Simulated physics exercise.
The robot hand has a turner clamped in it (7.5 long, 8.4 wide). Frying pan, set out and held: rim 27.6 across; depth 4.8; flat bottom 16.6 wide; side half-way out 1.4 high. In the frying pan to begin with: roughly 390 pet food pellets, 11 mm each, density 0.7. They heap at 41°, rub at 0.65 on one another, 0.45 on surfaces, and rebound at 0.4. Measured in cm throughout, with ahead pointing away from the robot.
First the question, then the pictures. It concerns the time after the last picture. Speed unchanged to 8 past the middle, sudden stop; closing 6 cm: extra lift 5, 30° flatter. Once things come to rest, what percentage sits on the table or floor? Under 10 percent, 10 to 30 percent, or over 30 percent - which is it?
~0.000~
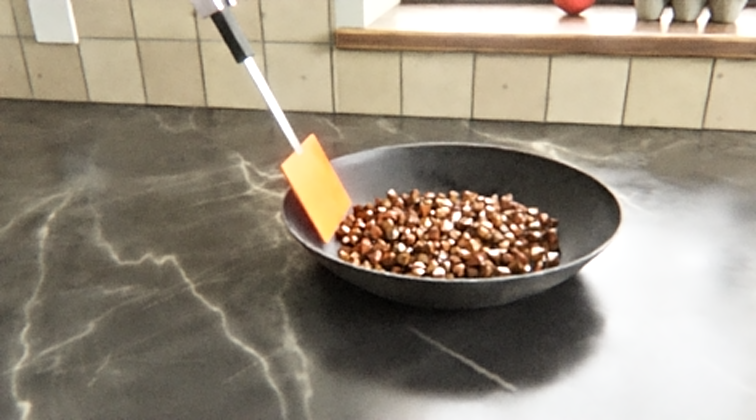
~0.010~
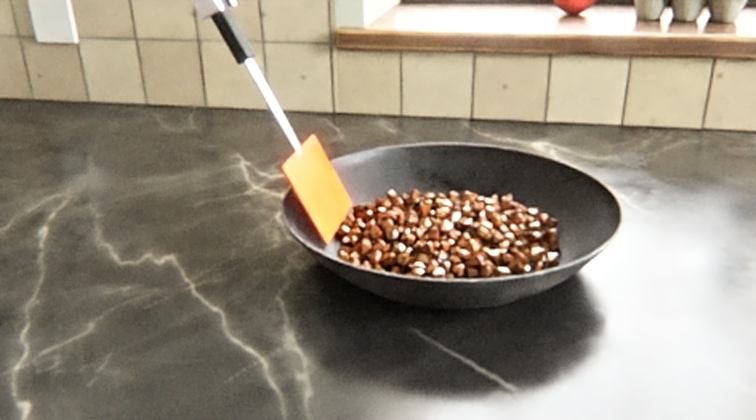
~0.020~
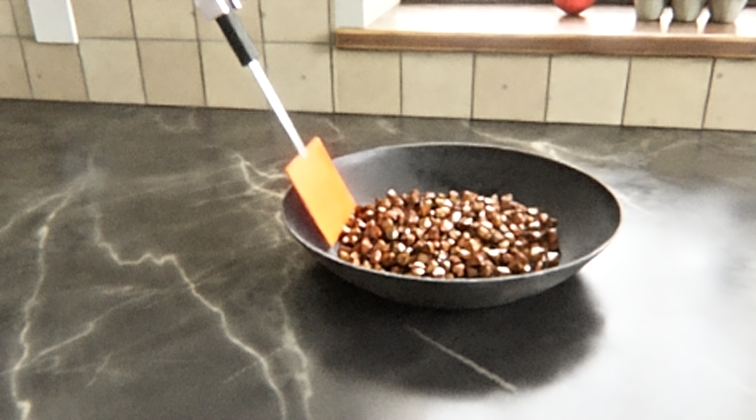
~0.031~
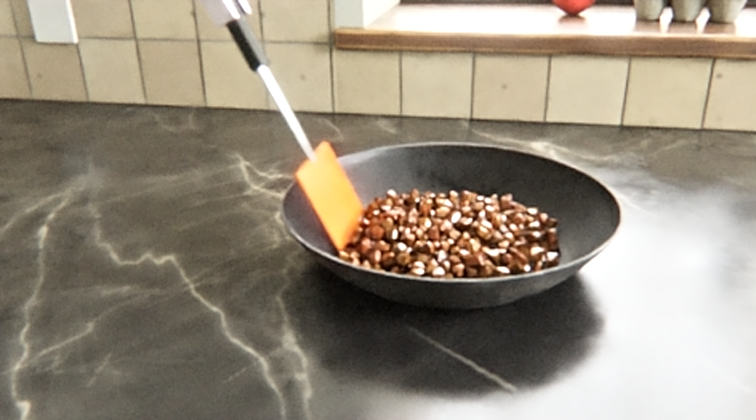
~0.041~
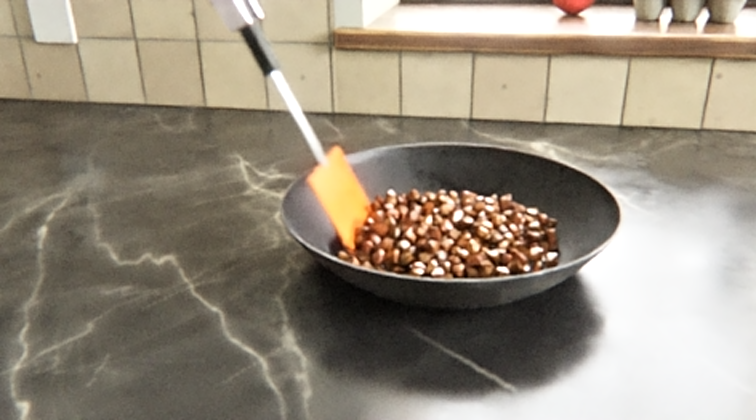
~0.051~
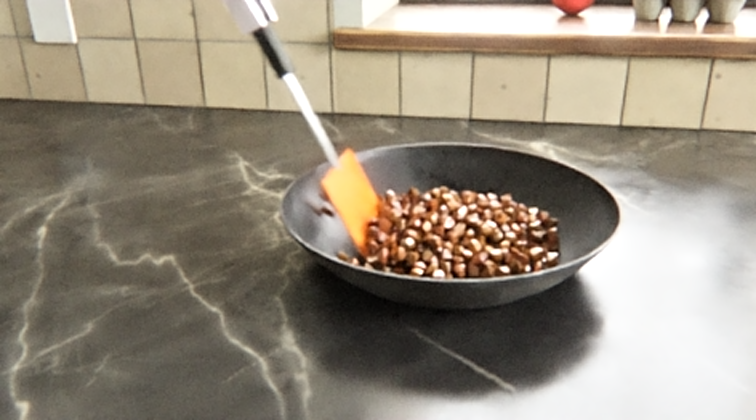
It is 10 to 30 percent.
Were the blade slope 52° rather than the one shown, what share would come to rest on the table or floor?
15 %.
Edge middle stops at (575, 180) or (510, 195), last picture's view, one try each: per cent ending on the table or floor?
Respectively some 30 and 10 percent end on the table or floor.
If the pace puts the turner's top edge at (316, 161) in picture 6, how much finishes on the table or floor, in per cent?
Expect some 0 per cent there.
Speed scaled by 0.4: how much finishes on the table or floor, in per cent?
Near 0 in a hundred.
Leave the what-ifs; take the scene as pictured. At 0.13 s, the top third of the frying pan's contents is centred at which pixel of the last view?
I'd say close to (515, 219).
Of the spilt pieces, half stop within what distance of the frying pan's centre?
About 32 cm.
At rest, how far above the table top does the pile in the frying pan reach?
Height at the end: Around 5.5 cm.
After 0.09 s, sloping 63°, highest piece 14 above the table; 387 in the frying pan, 4 on the blade or in flight.
After 0.13 s, sloping 56°, highest piece 23 above the table; 387 in the frying pan, 4 on the blade or in flight.
After 0.36 s, sloping 33°, highest piece 40 above the table; 329 in the frying pan, 29 on the table or floor, 33 on the blade or in flight.
After 1.41 s, sloping 33°, highest piece 5 above the table; 329 in the frying pan, 62 on the table or floor.
In the end, 329 in the frying pan, 62 on the table or floor. That is 16 % on the table or floor.
